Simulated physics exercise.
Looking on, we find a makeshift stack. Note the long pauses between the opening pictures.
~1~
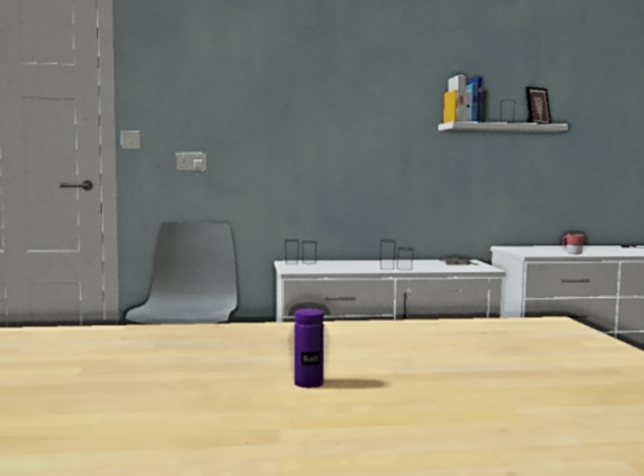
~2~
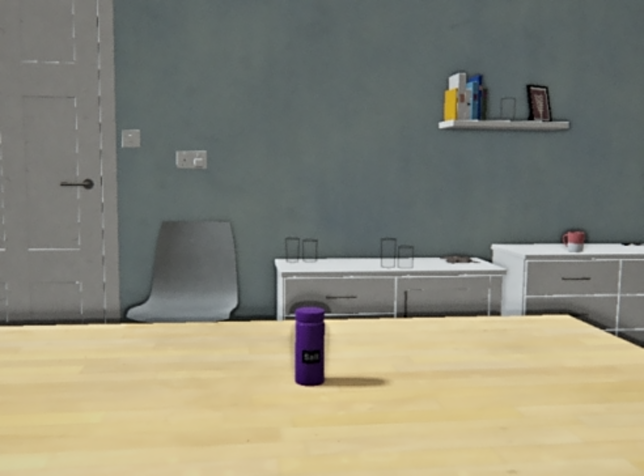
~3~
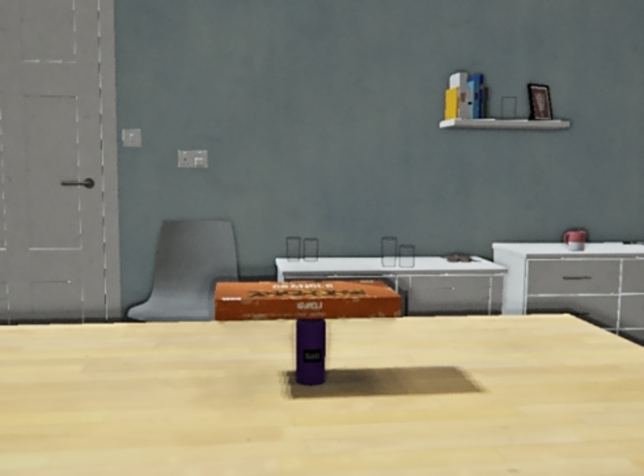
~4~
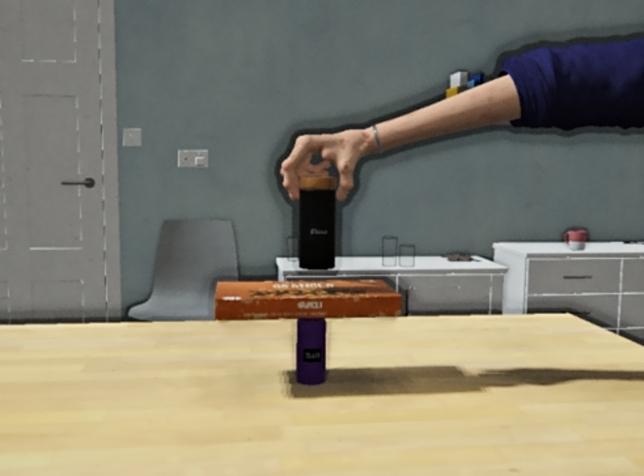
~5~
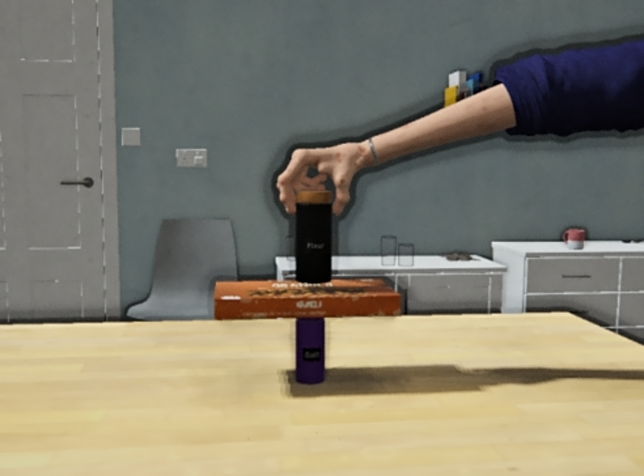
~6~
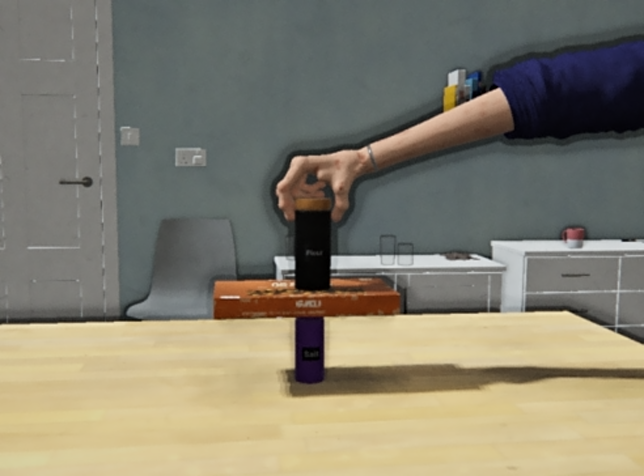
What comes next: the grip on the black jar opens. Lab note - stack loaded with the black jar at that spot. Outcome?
It never falters.
Then, 0.50 s past the last view, nothing moves.
Then, 1.30 s past the last view, black jar resting near (313, 244).
Finally, all 3 still in place. Final places as the last picture's camera would see them, black jar near (313, 244). The stack stays up.
